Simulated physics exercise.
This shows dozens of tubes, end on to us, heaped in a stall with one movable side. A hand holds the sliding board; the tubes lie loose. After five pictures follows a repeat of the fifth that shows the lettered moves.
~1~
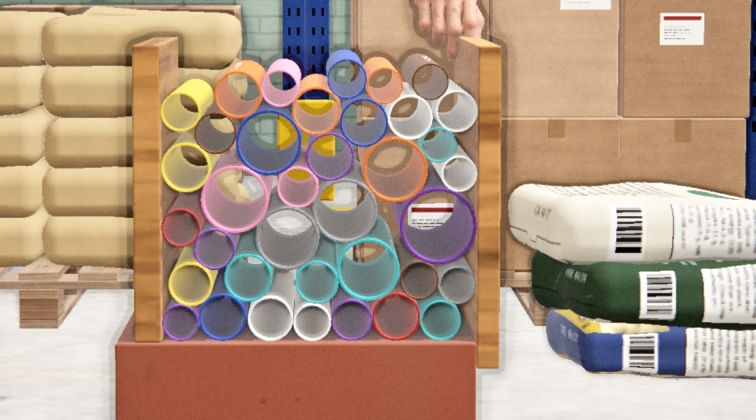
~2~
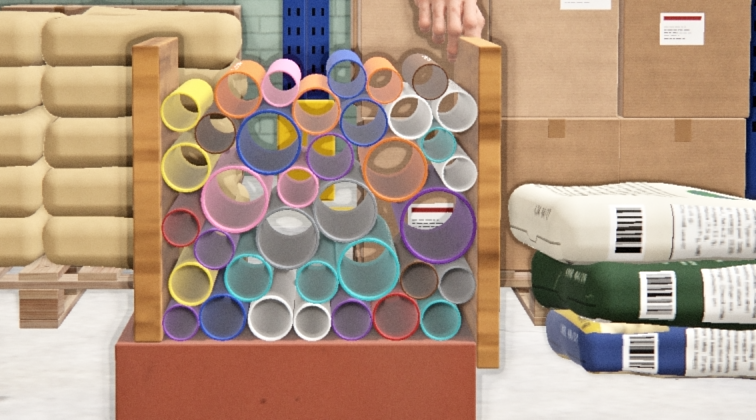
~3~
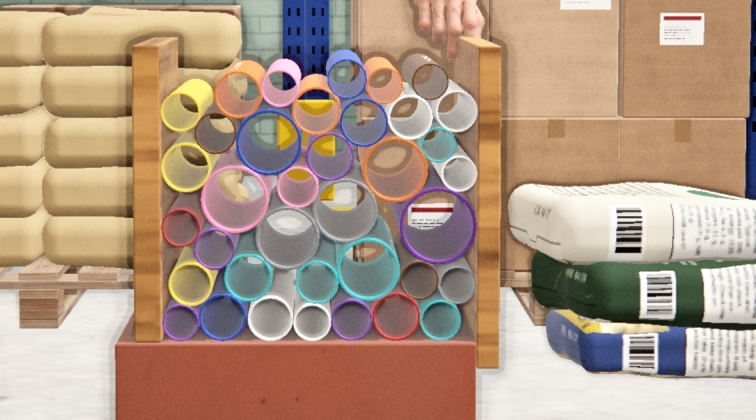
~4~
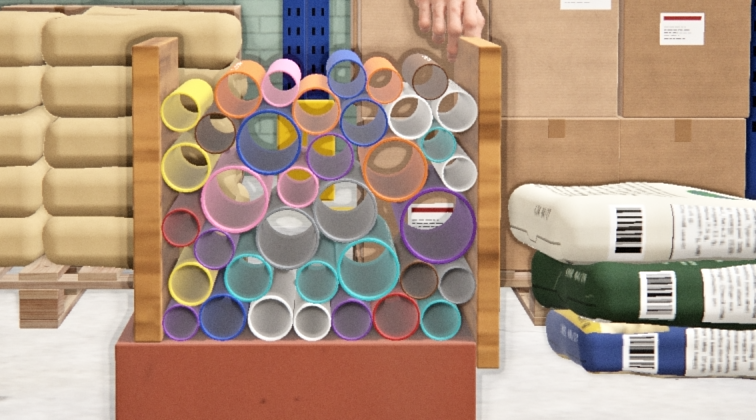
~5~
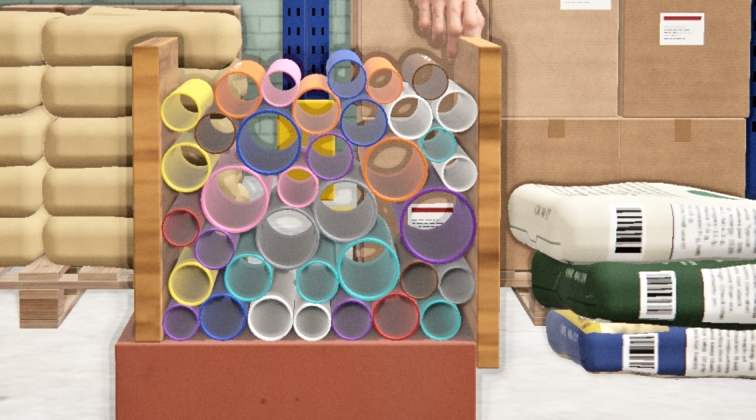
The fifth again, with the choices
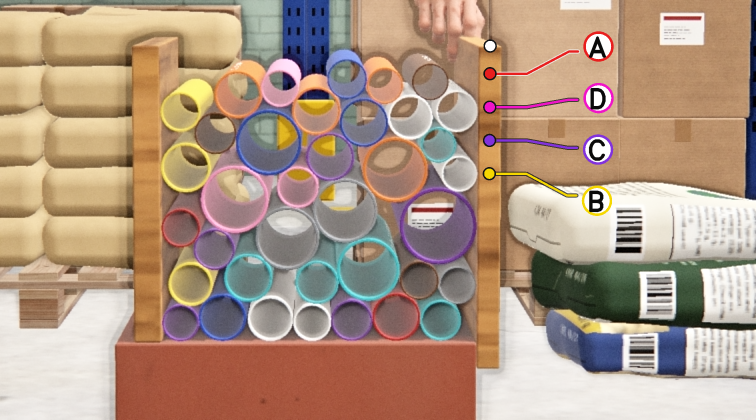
In a warehouse with stacked sacks and cardboard boxes, colourful tubes of various sizes lie heaped between two wooden boards on a reddish base, while a hand stays at the top of the right board and nothing visibly moves.
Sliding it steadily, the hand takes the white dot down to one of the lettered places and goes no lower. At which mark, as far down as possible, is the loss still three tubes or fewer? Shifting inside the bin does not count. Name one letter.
Stop at B.
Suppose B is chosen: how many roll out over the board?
The count is two.
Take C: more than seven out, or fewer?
It loses fewer than seven.
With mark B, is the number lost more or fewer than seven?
It loses fewer than seven.
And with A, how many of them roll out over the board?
The count is none.
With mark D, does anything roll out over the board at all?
At D: No.
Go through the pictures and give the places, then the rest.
The first frame shows a blue tube (347, 79); side board (475, 190); a purple tube (181, 323).
The second frame shows a purple tube (181, 323); a red tube (396, 317).
The third frame shows a turquoise tube (317, 282); a grey tube (345, 210).
The fourth frame shows a purple tube (330, 156); a blue tube (364, 122).
The fifth frame shows a white tube (457, 111); a blue tube (347, 79); side board (475, 190).
On the copy, A at (490, 73); B at (489, 174); C at (490, 141); D at (490, 107); the white dot at (490, 46).
On B. First, top of the board (477, 110).
Then, top of the board (477, 173).
Finally, top of the board (477, 173), two out over the board.
By contrast, A none out over the board; C none out over the board; D none out over the board.
